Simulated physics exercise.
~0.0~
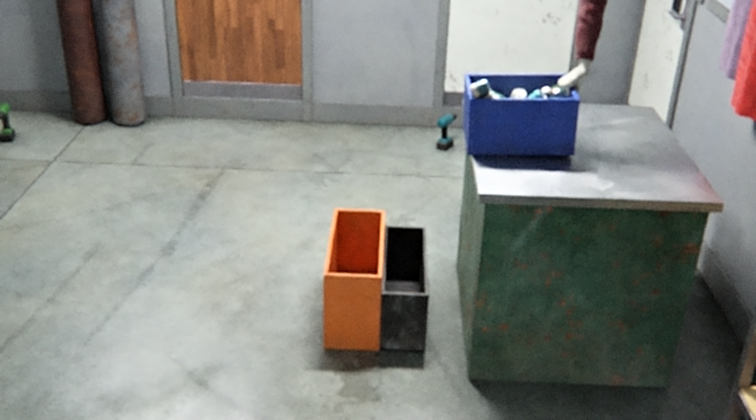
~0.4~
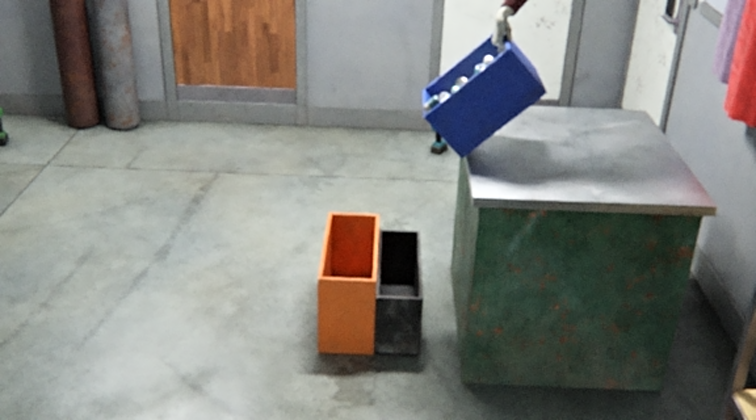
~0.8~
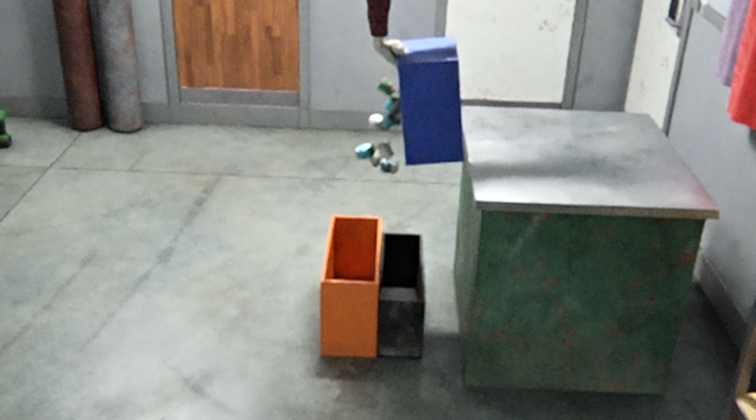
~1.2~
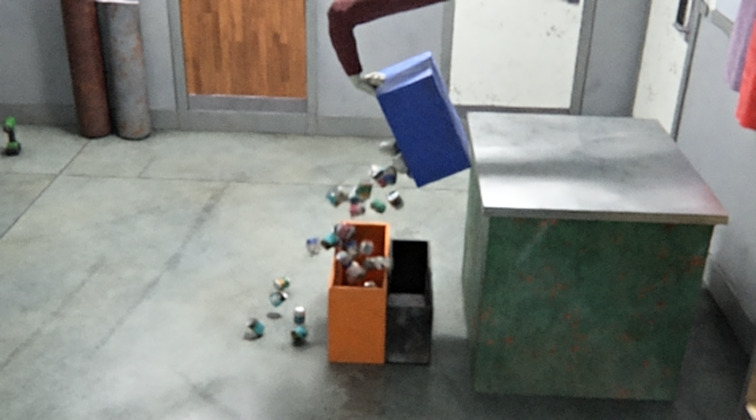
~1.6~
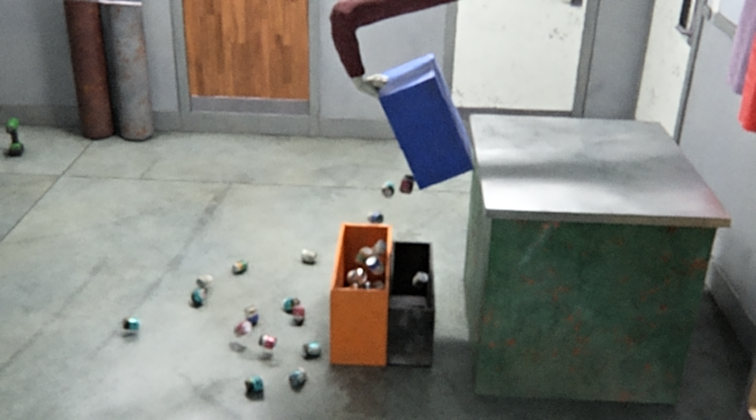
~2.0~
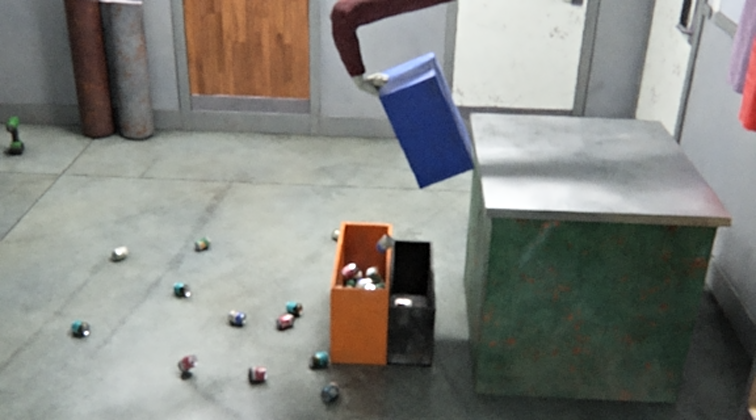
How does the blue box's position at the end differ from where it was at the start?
At the start the blue box sits upright on top of the bench, near its left edge. By the end it is farther left, held steeply tipped with its mouth downward just off that edge of the bench.
